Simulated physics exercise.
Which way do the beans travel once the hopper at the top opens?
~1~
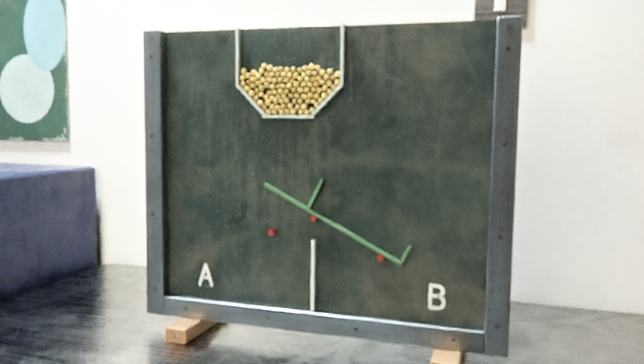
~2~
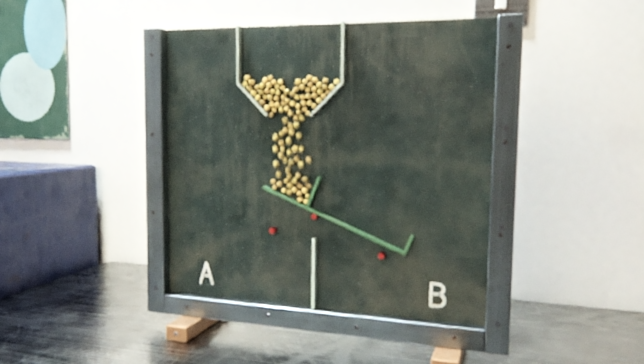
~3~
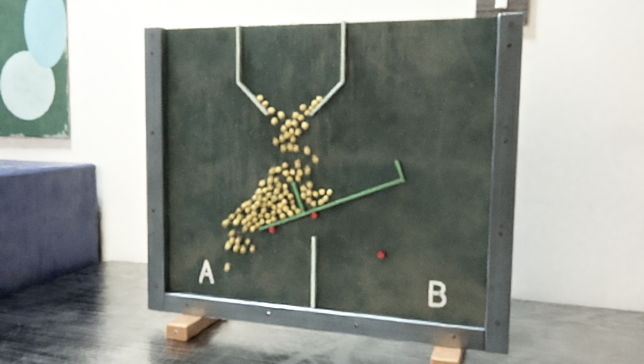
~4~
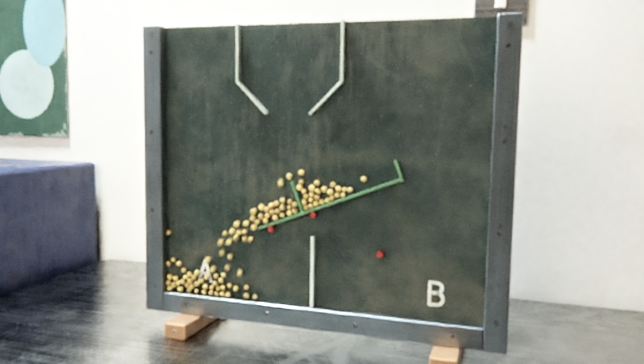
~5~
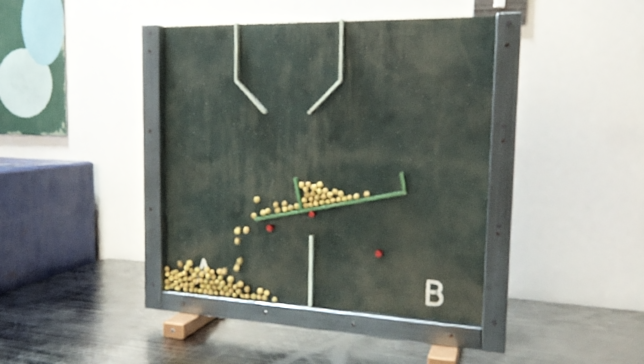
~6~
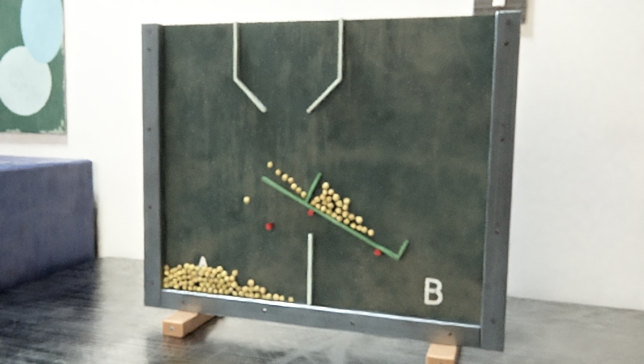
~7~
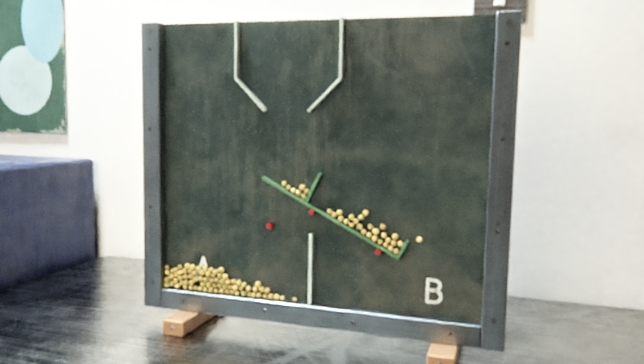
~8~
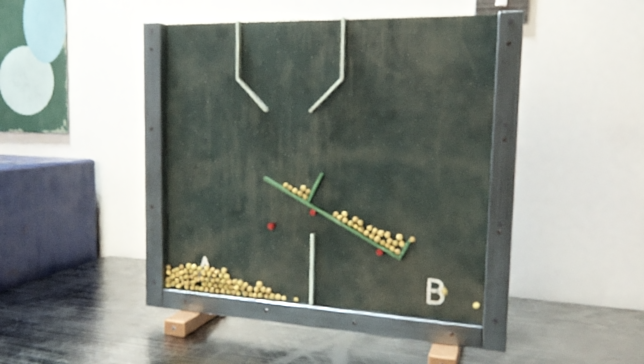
They move down, pouring from the hopper onto the green tray, and most carry on to the bottom of the case.
